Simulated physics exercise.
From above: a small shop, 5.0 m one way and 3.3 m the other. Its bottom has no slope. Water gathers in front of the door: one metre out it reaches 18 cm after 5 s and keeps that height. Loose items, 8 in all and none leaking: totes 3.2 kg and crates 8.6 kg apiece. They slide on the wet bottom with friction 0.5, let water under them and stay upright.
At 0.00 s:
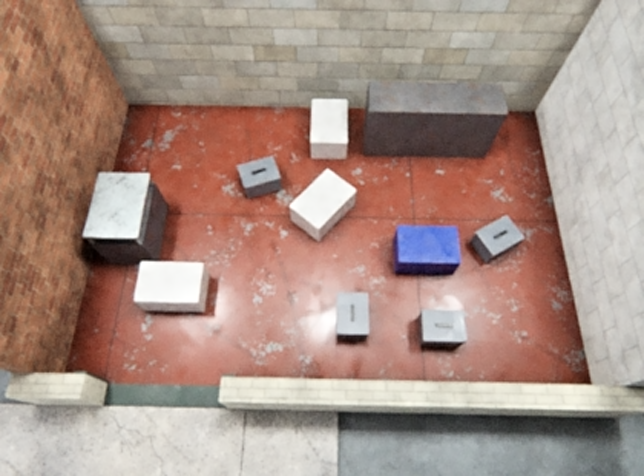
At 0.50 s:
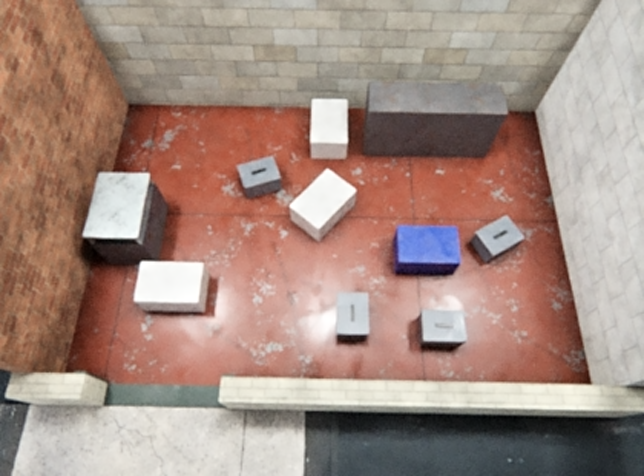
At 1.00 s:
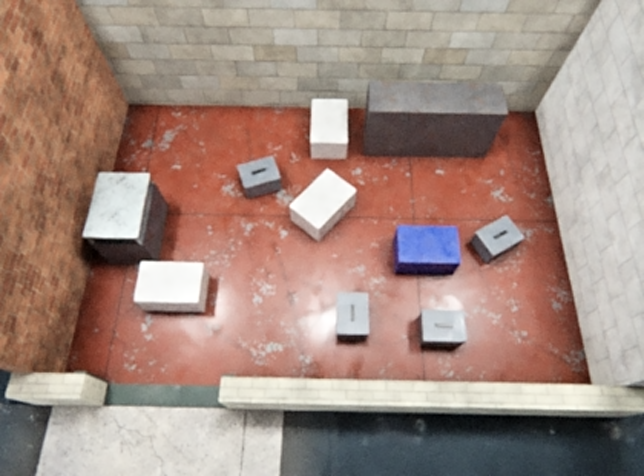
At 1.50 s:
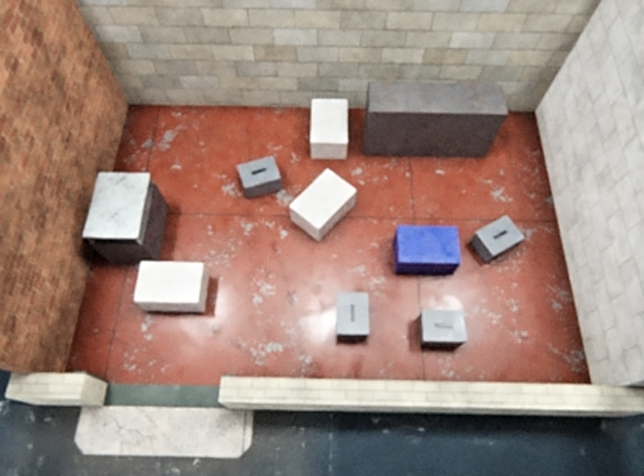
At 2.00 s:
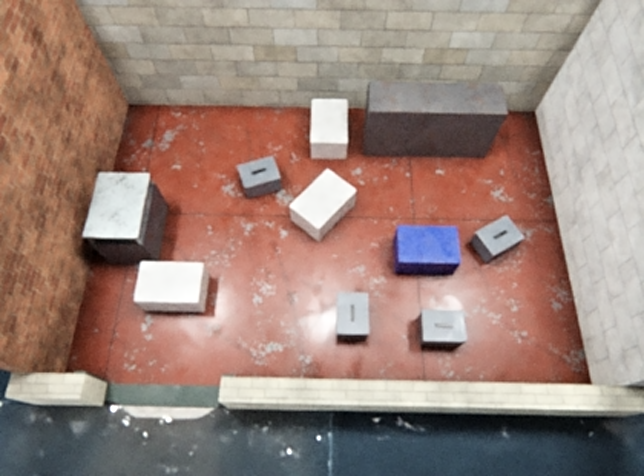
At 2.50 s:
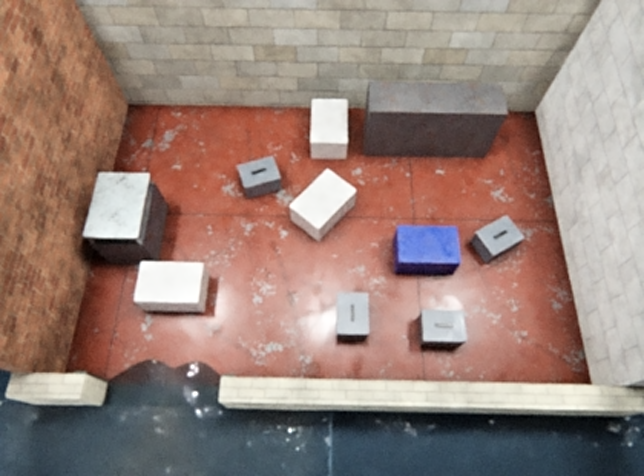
To begin with, white, gray and blue blocks sit on the red floor of a small walled room, with pale paving outside its doorway. Dark water spreads across the paving, shrinking the pale patch until it is covered, then creeps through the doorway, while the blocks stay still.
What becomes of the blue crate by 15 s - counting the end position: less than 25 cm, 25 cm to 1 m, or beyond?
Blue crate moves a short way.
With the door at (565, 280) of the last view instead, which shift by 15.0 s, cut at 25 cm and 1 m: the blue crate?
Then the blue crate gets carried off.
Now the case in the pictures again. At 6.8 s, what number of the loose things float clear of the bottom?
At that moment 1.
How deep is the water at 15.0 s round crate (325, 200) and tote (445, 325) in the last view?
Roughly 9 and 5 cm.
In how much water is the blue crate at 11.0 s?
Roughly 2 cm.
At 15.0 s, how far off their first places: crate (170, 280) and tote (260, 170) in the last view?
In that order: 140 cm, 140 cm.
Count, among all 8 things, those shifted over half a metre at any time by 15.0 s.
6 of them.
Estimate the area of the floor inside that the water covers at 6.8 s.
Some 9.5 m2.
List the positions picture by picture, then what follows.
In the first frame, the blue crate at (429, 244) rests on the ground; 0.0 m2 under water; 0 of 8 have shifted.
In the second frame, the blue crate at (429, 244) rests on the ground; water covers 0.0 m2; 0 of 8 have shifted.
In the third frame, the blue crate at (429, 244), on the bottom; 0.0 m2 under water; 0 of 8 have shifted.
In the fourth frame, the blue crate at (429, 244) rests on the ground; 0.0 m2 under water; 0 of 8 have shifted.
In the fifth frame, the blue crate at (429, 244) rests on the ground; water covers 0.0 m2; 0 of 8 have shifted.
In the sixth frame, the blue crate at (429, 244) rests on the ground; 0.1 m2 under water; 0 of 8 have shifted.
After 3.5 s the blue crate is near (429, 244), 0.0 m from its start, aground; 0 afloat.
After 6.8 s the blue crate is near (429, 244), 0.0 m from its start, aground; 1 afloat.
After 11.0 s the blue crate is near (429, 244), 0.0 m from its start, aground; 4 afloat.
After 15.0 s the blue crate is near (436, 286), 0.5 m from its start, afloat; 8 afloat.
